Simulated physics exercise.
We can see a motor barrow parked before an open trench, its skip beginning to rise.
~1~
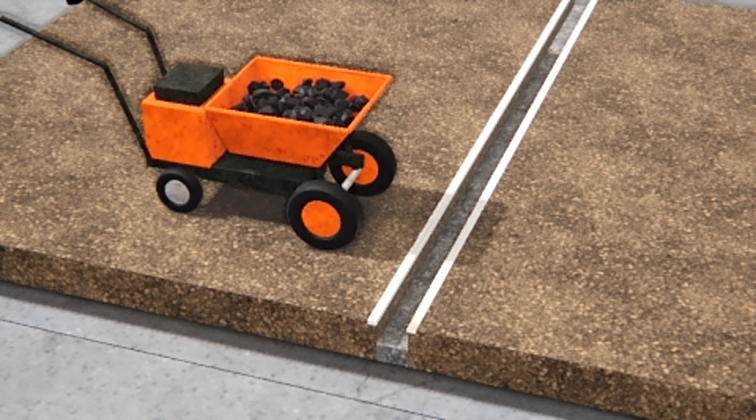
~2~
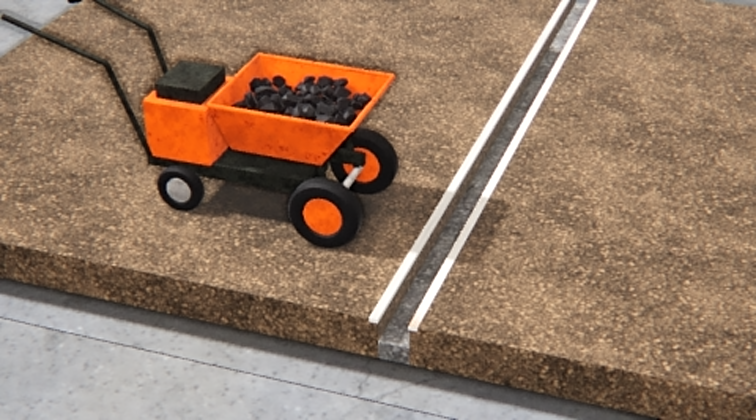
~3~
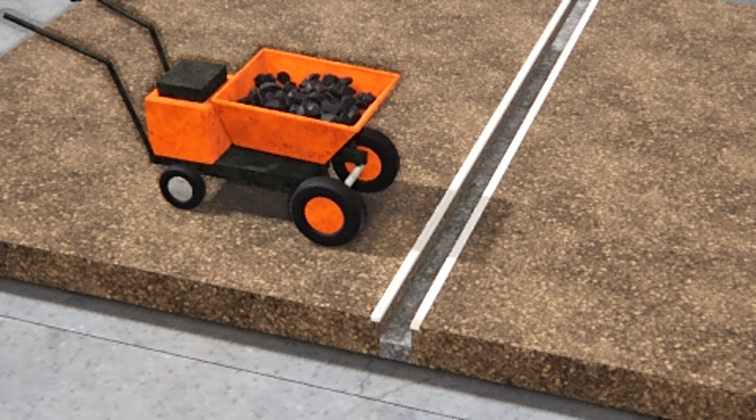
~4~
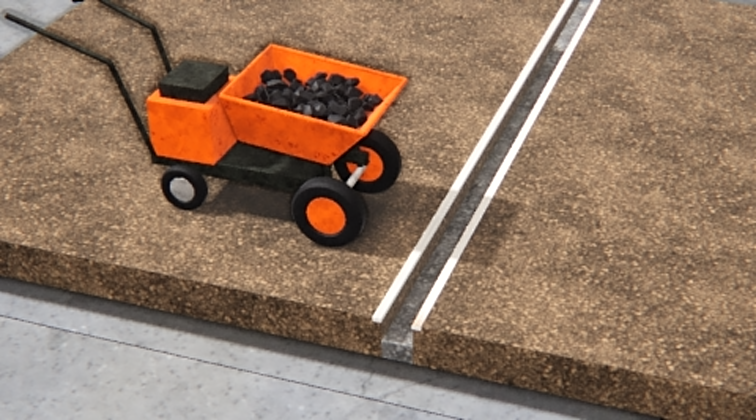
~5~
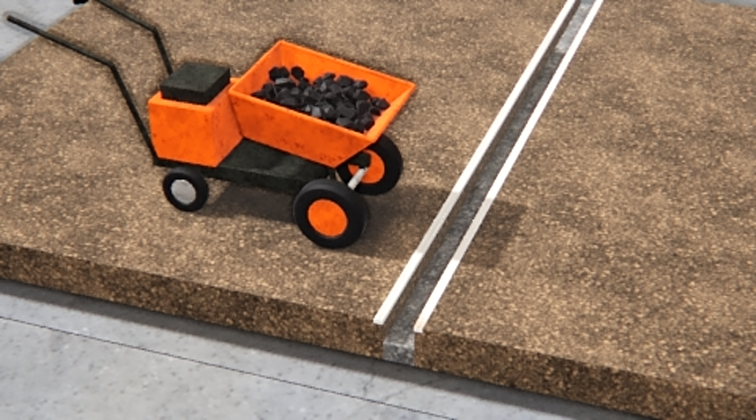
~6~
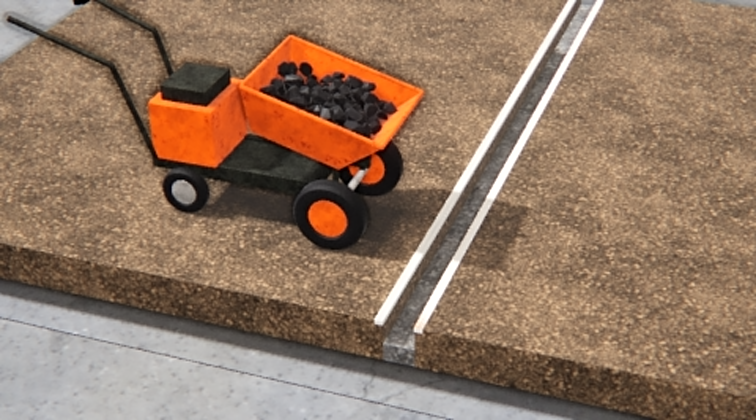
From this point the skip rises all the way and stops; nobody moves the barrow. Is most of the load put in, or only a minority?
Most of the load does not find the trench.
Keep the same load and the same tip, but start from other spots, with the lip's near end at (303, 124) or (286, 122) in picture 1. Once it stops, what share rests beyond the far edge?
The first gives close to 10 per cent and the second 10 per cent.
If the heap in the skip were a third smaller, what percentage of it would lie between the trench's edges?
30 per cent or thereabouts.
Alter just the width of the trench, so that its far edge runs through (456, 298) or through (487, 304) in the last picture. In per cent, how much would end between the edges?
60 %, 100 %.
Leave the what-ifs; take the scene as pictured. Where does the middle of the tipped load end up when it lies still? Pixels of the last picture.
Once nothing moves, the middle sits near (481, 240).
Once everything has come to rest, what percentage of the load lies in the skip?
Around 20 per cent.
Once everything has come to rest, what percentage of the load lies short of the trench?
Result: Some 0 % of the load.
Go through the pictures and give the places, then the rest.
In the first frame, lip of the skip at (348, 132), level; top of the load at (302, 111), lumps of coal; first edge of the trench at (393, 287); far edge at (431, 294), the trench under half as wide as the skip, and about as deep as wide.
In the second frame, lip of the skip at (351, 130), level; top of the load at (299, 102).
In the third frame, lip of the skip at (356, 130), tipped barely; top of the load at (304, 100).
In the fourth frame, lip of the skip at (364, 134), tipped a little; top of the load at (310, 99).
In the fifth frame, lip of the skip at (373, 140), tipped a little; top of the load at (294, 96).
In the sixth frame, lip of the skip at (382, 147), tipped clearly; top of the load at (302, 93); first edge of the trench at (399, 287); far edge at (437, 294).
Soon, skip tipped steeply; all in the skip.
A while on, skip tipped right over; most in the skip; a stray few in or heaped over the trench; about a quarter beyond it; a stray few falling.
Towards the end, skip tipped right over; about a quarter in the skip; about a quarter in or heaped over the trench; about half beyond it.
Finally, skip tipped right over; about a quarter in the skip; about a quarter in or heaped over the trench; about half beyond it.
